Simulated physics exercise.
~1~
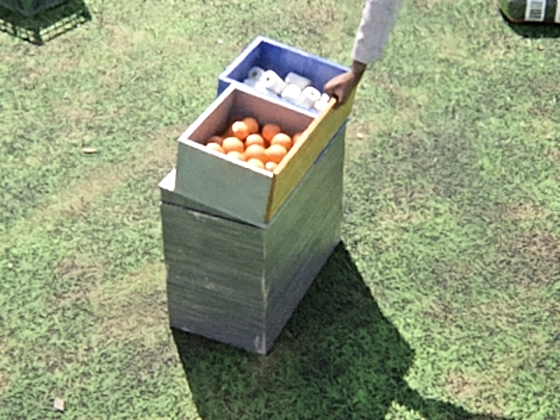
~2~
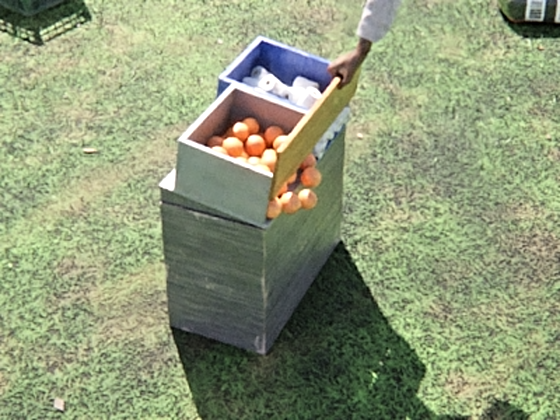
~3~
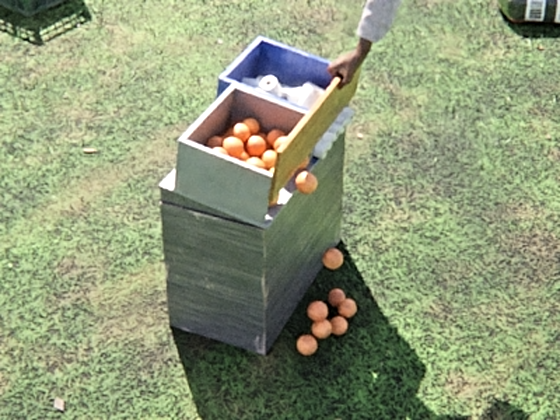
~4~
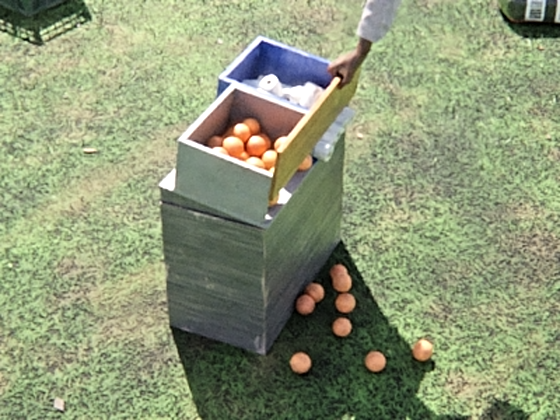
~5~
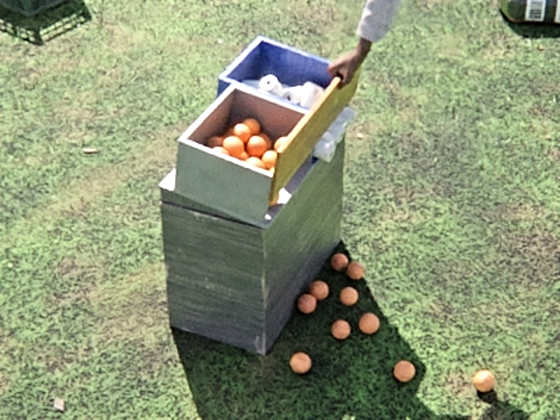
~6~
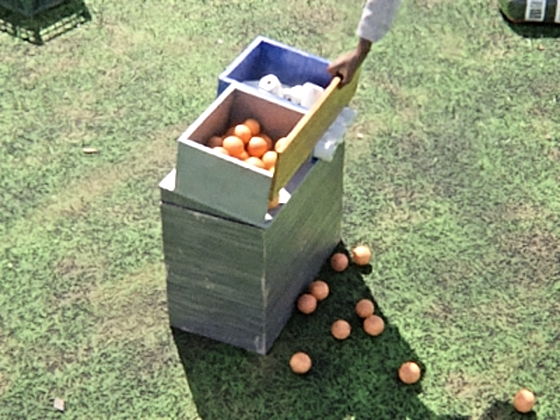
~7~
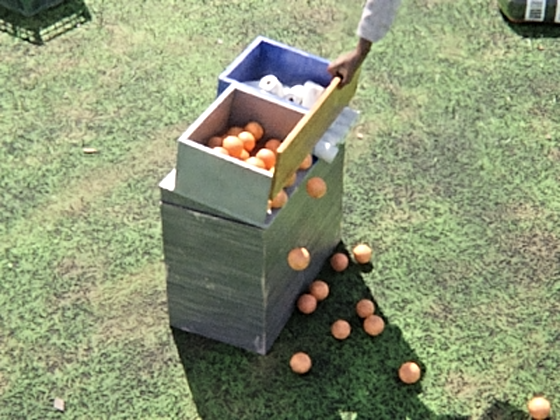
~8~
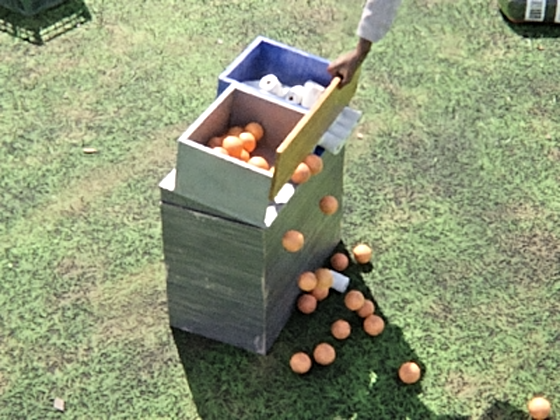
A yellow gate, gripped by a hand in a pale sleeve, closes the front of two open boxes on a grey stand on sunlit grass, seen from above. The blue box behind holds white paper rolls, and the grey one nearer holds oranges. The hand lifts the gate a little and keeps it there, and oranges spill through the gap, drop beside the stand and roll out to the lower right. The flow stalls while white rolls jut from the opening, then more oranges tumble out. Finally one roll lies among the scattered oranges, with some oranges still falling and others left inside.
